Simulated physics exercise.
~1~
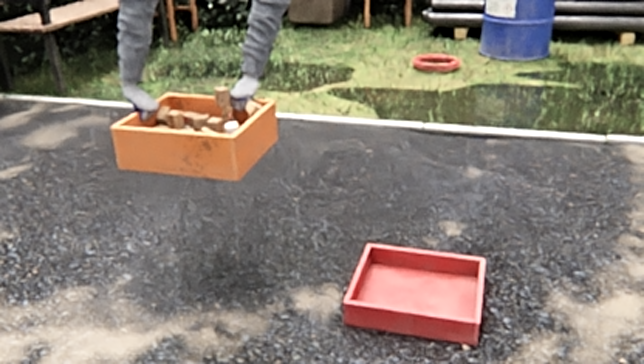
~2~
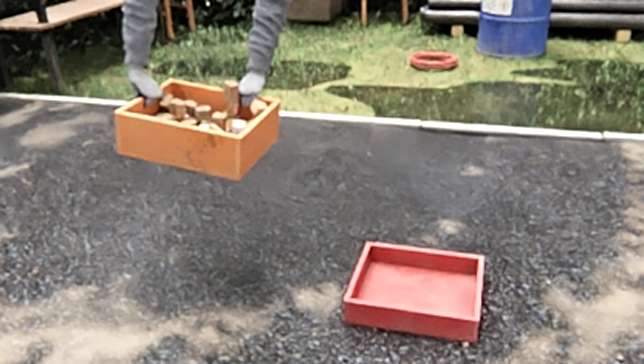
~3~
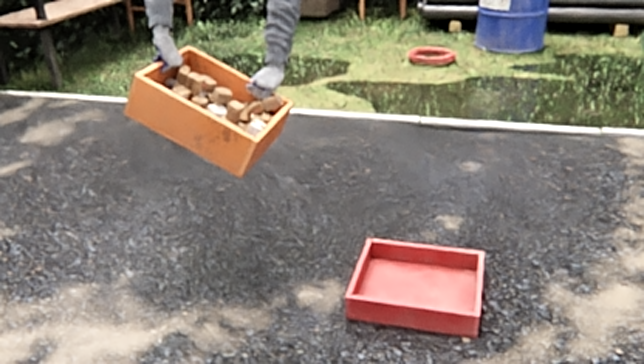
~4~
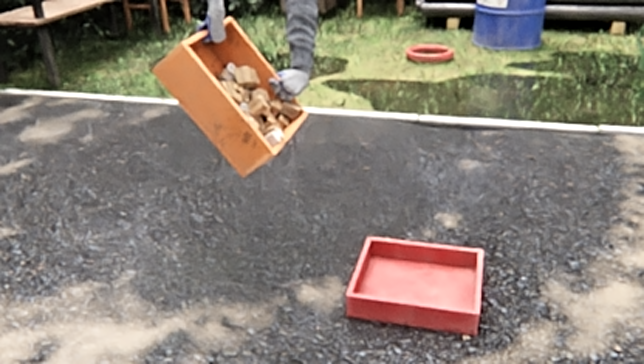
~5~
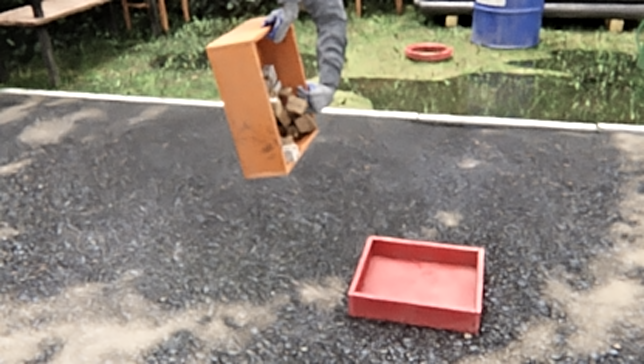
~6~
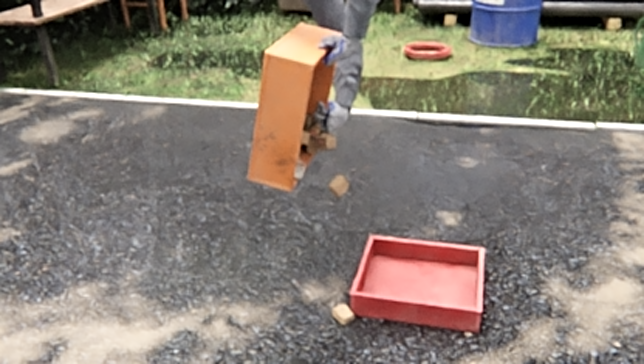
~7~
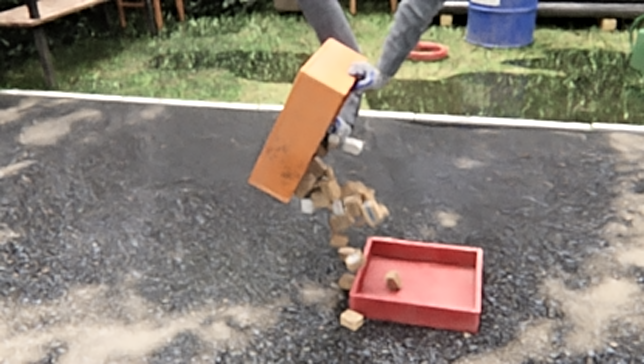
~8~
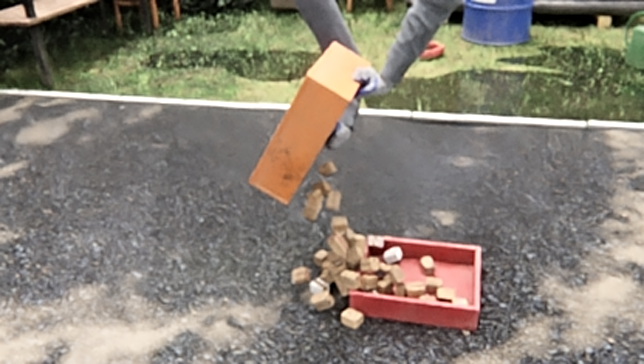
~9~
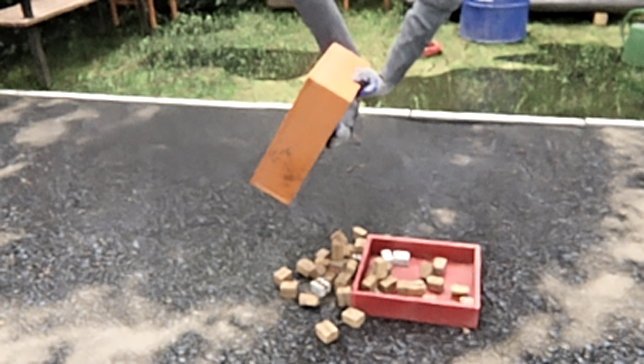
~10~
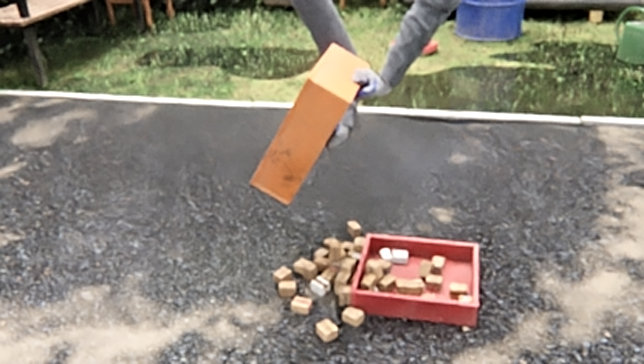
On dark asphalt beside a grassy yard, two gloved hands tip an orange crate of small wooden blocks steeply above an empty red tub; the blocks tumble out, some landing in the tub but more scattering on the ground to its left, leaving the crate held tilted.
